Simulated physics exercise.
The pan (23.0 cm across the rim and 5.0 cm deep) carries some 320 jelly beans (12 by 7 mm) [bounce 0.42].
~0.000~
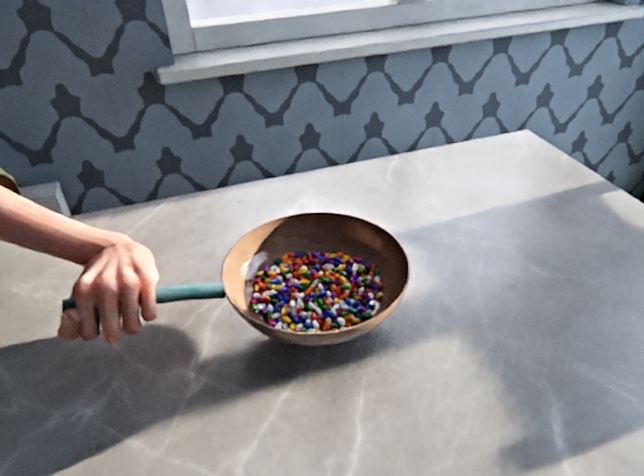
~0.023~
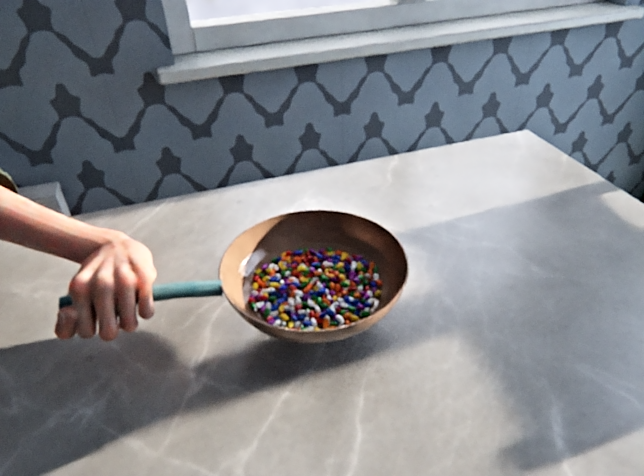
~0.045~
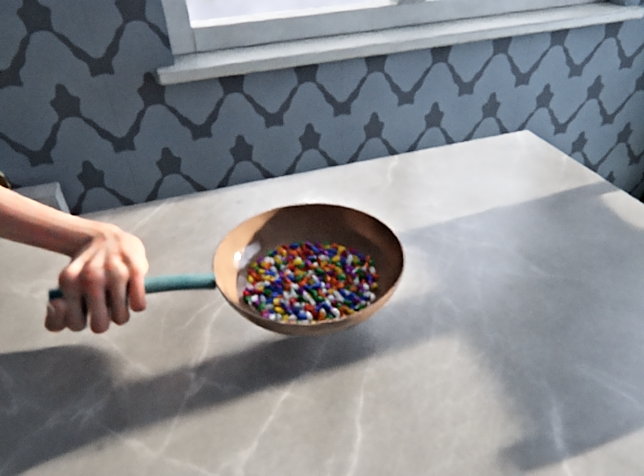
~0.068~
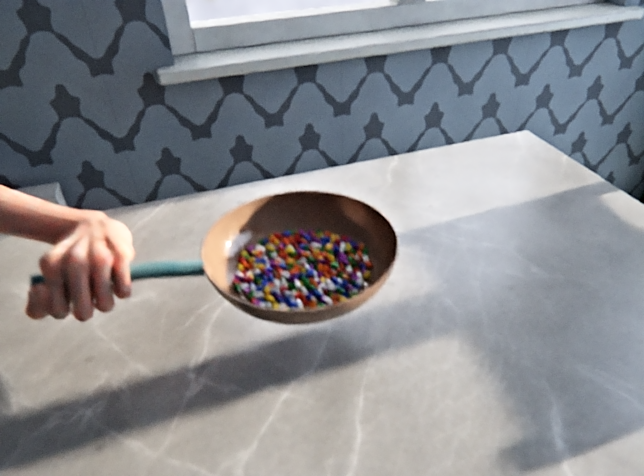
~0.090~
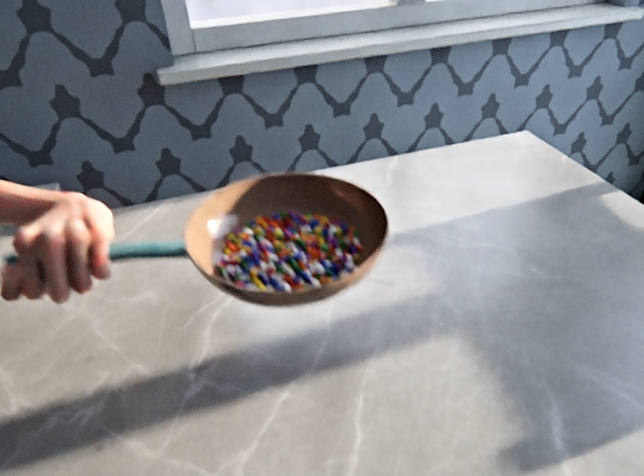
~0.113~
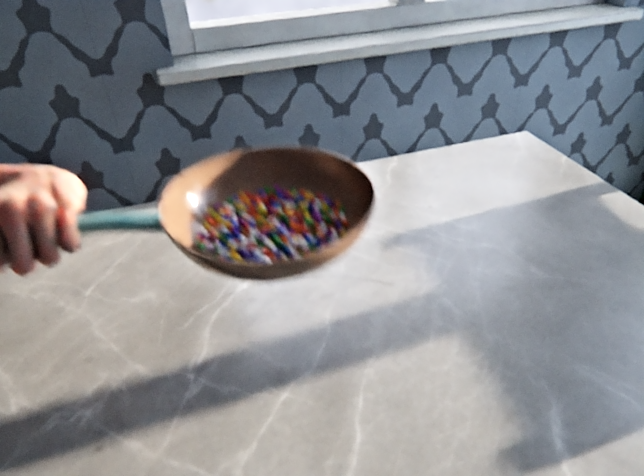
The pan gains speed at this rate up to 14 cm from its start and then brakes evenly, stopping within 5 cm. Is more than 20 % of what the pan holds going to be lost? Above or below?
It comes out above.
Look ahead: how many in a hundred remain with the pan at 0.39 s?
I'd say some 0 per cent remains.
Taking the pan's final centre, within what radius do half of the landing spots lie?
It works out to near 42 cm.
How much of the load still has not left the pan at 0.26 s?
Roughly 0 per cent.
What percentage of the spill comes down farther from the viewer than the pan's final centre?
I'd reckon close to 50 per cent.
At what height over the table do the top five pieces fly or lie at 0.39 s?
I'd put it at some 42 cm.
After 0.26 s, in the air 100 %; middle of the pieces not yet landed near (94, 41).
After 0.39 s, in the air 100 %.
Then, at 0.50 s, in the air 100 %.
After 0.61 s, in the air 100 %.
By 0.8 s all is still; fallen left of where it stops 100 %.
